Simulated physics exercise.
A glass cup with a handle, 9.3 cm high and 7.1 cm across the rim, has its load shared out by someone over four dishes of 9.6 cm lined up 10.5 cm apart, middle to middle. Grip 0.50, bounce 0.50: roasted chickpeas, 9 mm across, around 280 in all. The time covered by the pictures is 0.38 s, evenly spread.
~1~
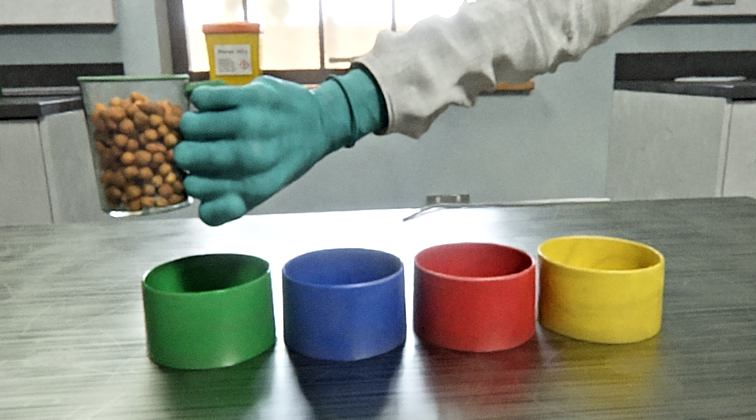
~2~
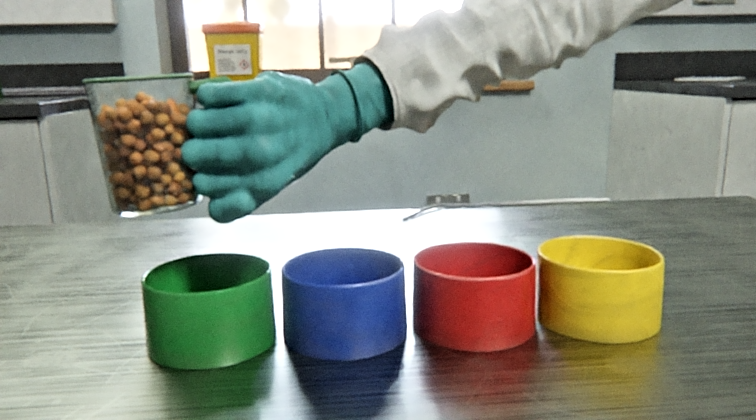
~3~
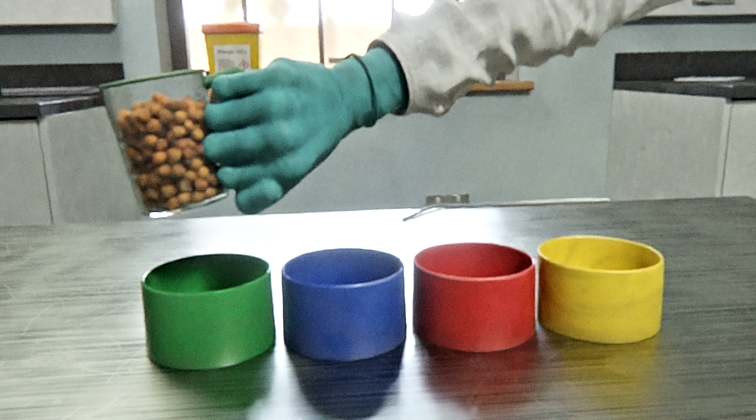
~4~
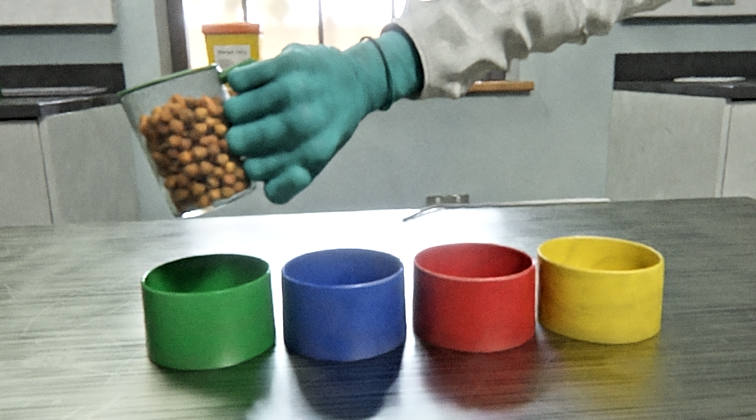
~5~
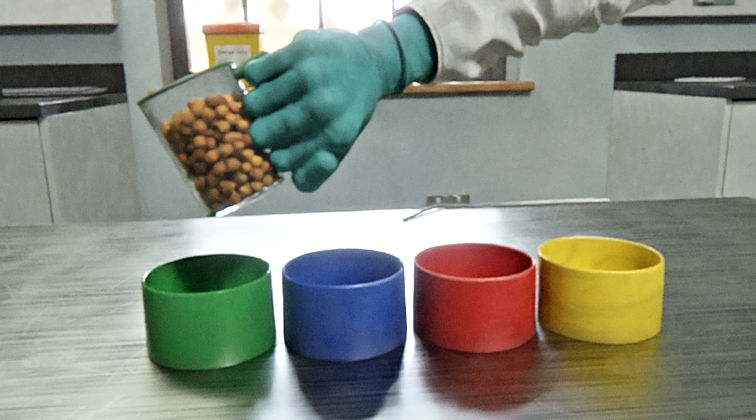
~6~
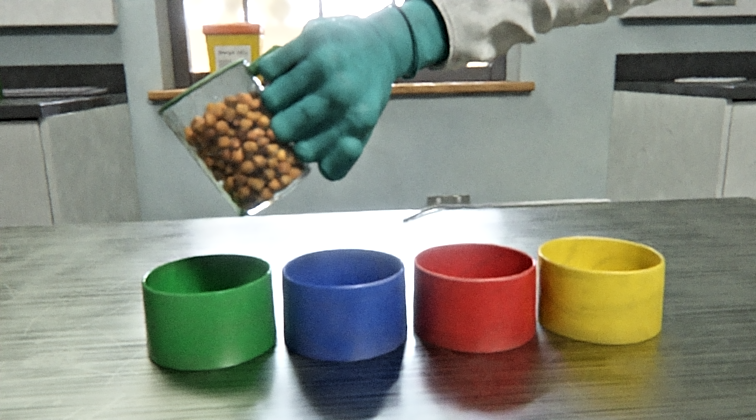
A gloved hand moves a clear cup of roasted chickpeas right while tilting it leftward.
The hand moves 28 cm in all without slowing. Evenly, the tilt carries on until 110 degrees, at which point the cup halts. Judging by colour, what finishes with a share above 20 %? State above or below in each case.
As I see it, red: More than a fifth. Blue: A fifth or less. Green: A fifth or less. Yellow: A fifth or less. Counter: A fifth or less.
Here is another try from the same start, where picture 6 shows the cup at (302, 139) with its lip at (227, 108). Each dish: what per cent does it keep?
The red dish keeps 80, the blue one 10, the green one 0 and the yellow one 0.
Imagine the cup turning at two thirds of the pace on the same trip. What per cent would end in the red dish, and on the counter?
Red: 90, counter: 10.
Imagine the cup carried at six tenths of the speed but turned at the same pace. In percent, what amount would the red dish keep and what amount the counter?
Result - red dish: 10; counter: 10.
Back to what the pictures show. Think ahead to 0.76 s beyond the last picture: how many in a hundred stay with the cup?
Near 95 per cent of the load.
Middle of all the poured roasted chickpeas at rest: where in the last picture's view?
After settling, the middle sits near (456, 305).
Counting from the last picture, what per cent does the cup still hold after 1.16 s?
Somewhere near 50 per cent.
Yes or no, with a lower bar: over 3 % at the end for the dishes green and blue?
Note - green negative, blue affirmative.
Then, 0.45 s after the last picture, tilt 74 degrees; cup holds 100 %.
Then, 0.76 s after the last picture, tilt 104 degrees; cup holds 95 %, blue 5 %.
Then, 1.16 s after the last picture, tilt 110 degrees; cup holds 50 %, red 40 %, blue 5 %.
In the end, red 85 %, blue 5 %, green 0 %, yellow 0 %, counter 10 %.
